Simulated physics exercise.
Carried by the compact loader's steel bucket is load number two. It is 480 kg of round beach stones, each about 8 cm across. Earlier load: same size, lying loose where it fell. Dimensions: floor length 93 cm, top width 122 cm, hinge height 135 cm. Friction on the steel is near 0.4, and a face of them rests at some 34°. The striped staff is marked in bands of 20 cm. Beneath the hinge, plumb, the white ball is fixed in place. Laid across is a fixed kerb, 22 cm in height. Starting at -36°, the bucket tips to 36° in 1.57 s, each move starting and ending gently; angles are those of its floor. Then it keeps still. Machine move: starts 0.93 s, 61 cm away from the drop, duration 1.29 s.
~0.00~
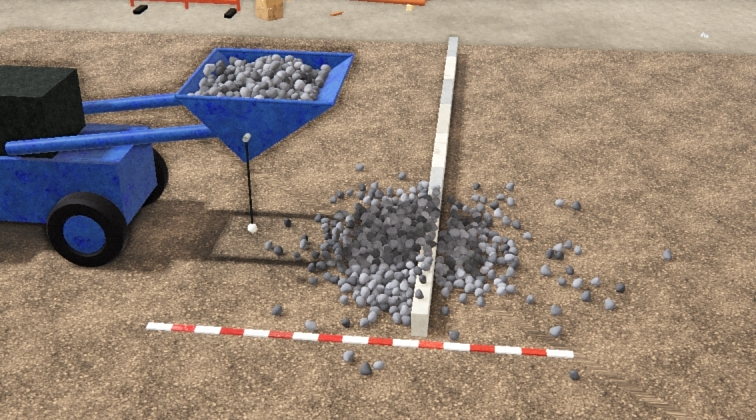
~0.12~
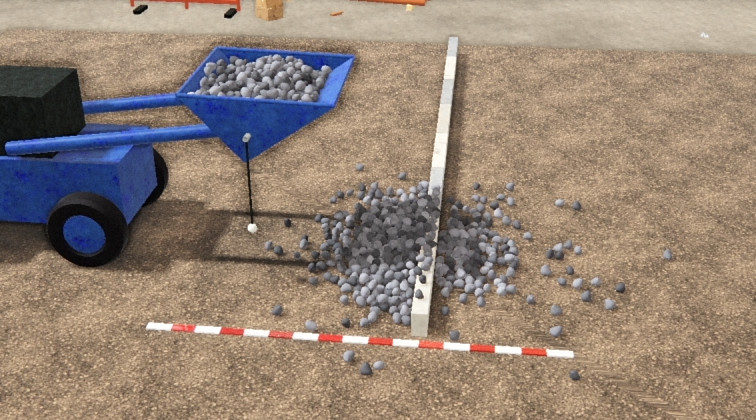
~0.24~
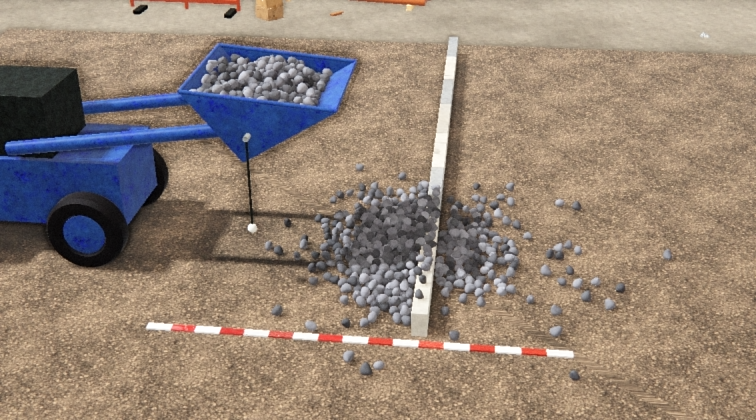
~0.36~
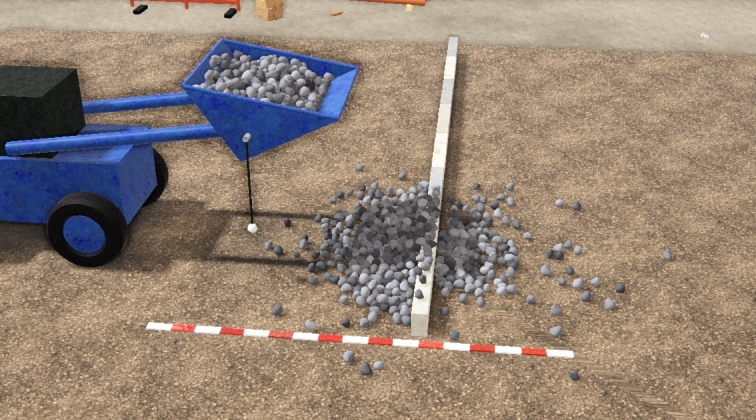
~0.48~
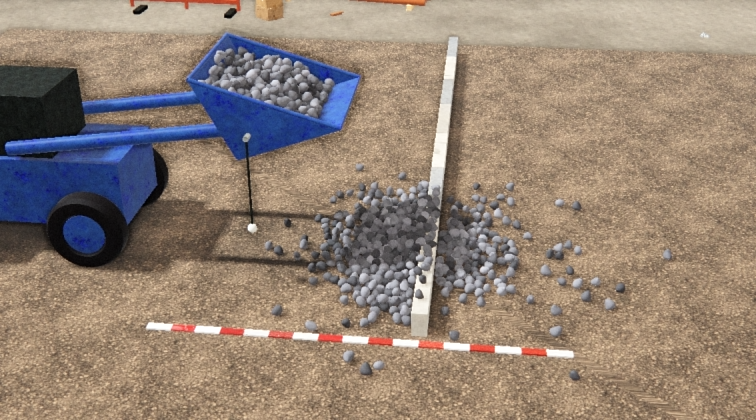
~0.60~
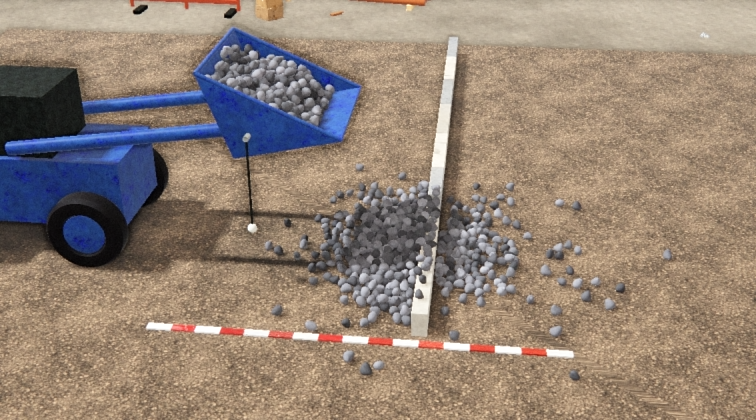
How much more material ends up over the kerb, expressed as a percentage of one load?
About 0 per cent of a load more.
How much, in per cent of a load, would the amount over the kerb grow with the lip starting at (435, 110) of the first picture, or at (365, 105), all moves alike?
Around 45 percent, then around 0 percent.
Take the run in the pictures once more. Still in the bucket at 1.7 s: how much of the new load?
Roughly 20 per cent is still inside.
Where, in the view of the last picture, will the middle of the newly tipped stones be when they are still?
(332, 236).
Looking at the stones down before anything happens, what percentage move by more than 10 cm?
Estimate: 5 %, roughly.
After 1.2 s the floor is at 25°; in per cent of one load, 96 in the bucket, 78 on this side of the kerb, 25 over the kerb; the foremost stones are at (601, 269).
After 1.7 s the floor is at 36°; in per cent of one load, 21 in the bucket, 154 on this side of the kerb, 25 over the kerb; the foremost stones are at (601, 269).
After 2.7 s the floor is at 36°; in per cent of one load, 0 in the bucket, 175 on this side of the kerb, 25 over the kerb; the foremost stones are at (601, 269).
After 5.4 s the floor is at 36°; in per cent of one load, 0 in the bucket, 175 on this side of the kerb, 25 over the kerb; the foremost stones are at (601, 269). Net gain over the kerb, 0.
